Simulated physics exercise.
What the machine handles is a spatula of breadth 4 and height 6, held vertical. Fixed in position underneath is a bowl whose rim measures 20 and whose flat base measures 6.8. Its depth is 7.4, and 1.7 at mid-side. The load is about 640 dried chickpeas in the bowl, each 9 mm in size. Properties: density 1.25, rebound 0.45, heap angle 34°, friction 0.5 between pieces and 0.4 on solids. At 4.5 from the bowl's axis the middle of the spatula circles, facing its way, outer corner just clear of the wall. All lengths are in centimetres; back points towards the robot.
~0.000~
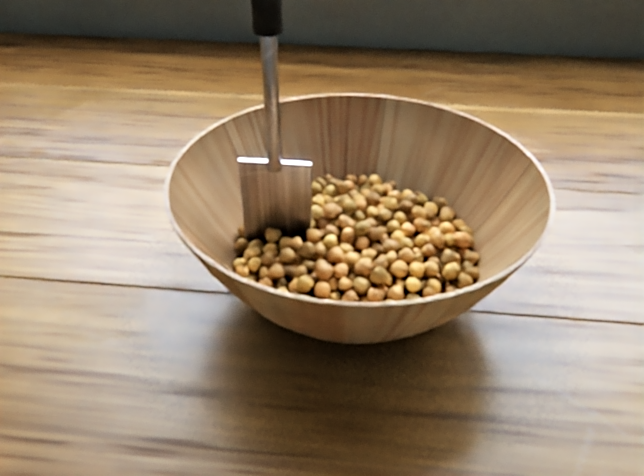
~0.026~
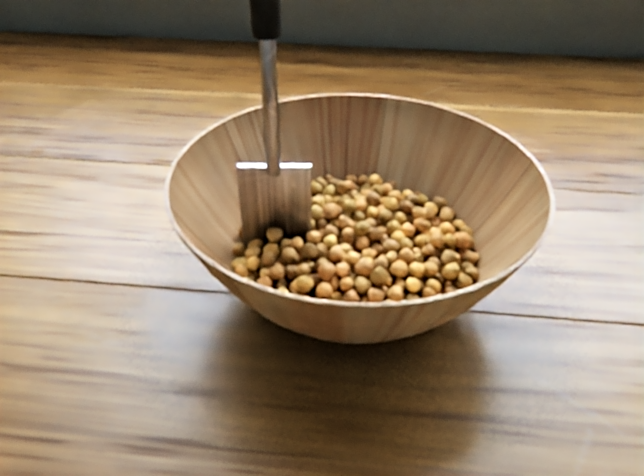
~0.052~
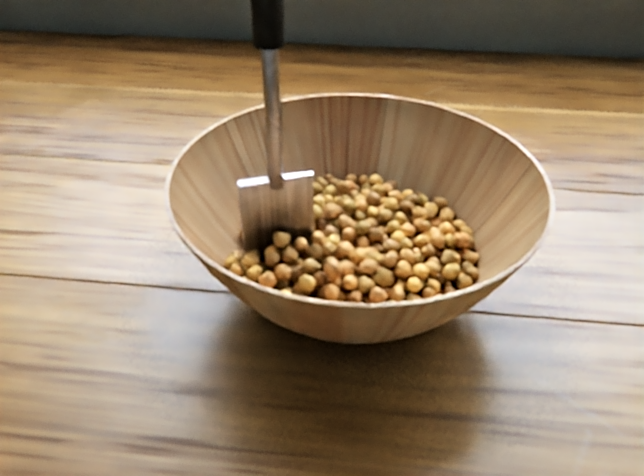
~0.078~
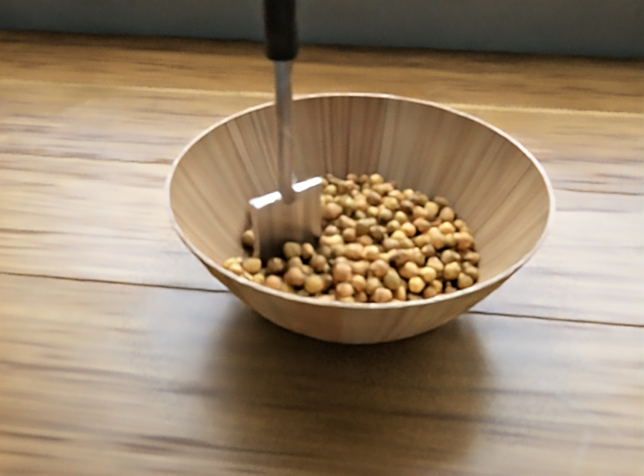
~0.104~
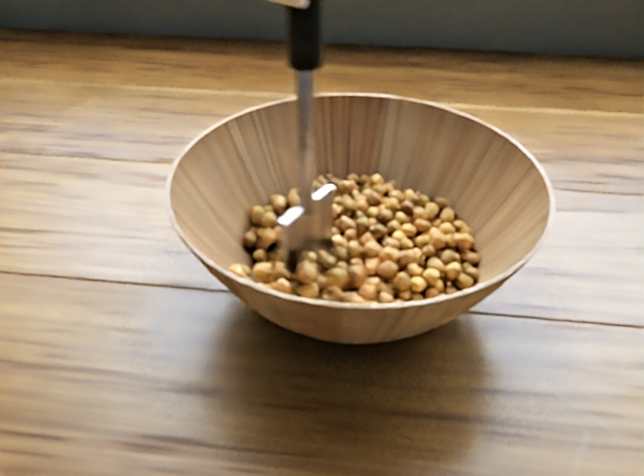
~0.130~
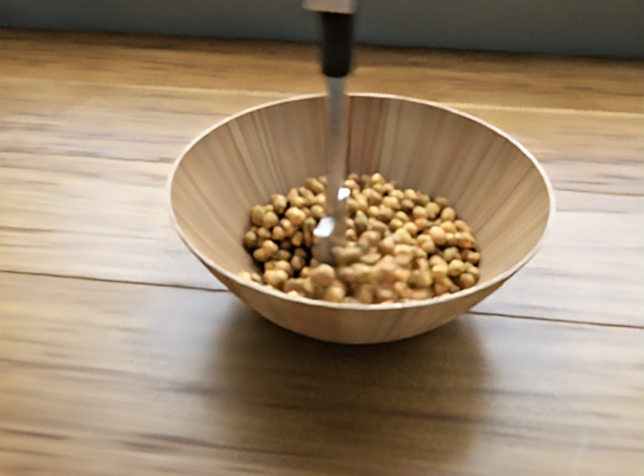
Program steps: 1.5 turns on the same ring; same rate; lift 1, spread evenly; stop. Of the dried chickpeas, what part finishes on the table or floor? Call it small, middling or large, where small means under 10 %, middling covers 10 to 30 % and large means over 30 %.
I would call it small.
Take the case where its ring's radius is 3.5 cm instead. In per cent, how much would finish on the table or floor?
Some 0 percent would.
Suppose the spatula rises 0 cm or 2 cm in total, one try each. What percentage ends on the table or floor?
Near 5 in a hundred, then 5 in a hundred.
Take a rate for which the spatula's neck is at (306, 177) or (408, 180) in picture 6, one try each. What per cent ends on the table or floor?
So, roughly 0 percent the first time and 20 percent the second.
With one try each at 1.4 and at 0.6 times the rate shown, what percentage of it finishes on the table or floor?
It would be some 15 and 0 percent respectively.
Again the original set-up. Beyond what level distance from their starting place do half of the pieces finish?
My guess is close to 6 centimetres.
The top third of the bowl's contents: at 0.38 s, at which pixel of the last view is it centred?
About (368, 159).
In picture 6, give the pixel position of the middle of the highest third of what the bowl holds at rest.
I'd put it at about (383, 228).
By 0.38 s, 258° round, highest piece 9 above the table; 638 in the bowl, 1 on the table or floor, 3 in flight or on the tool.
By 0.63 s, 76° round, highest piece 9 above the table; 620 in the bowl, 19 on the table or floor, 3 in flight or on the tool.
By 0.95 s, 180° round, highest piece 6 above the table; 620 in the bowl, 22 on the table or floor.
By 1.65 s, 180° round, highest piece 6 above the table; 620 in the bowl, 22 on the table or floor.
Final count, 620 in the bowl, 22 on the table or floor. That is 3 % on the table or floor.
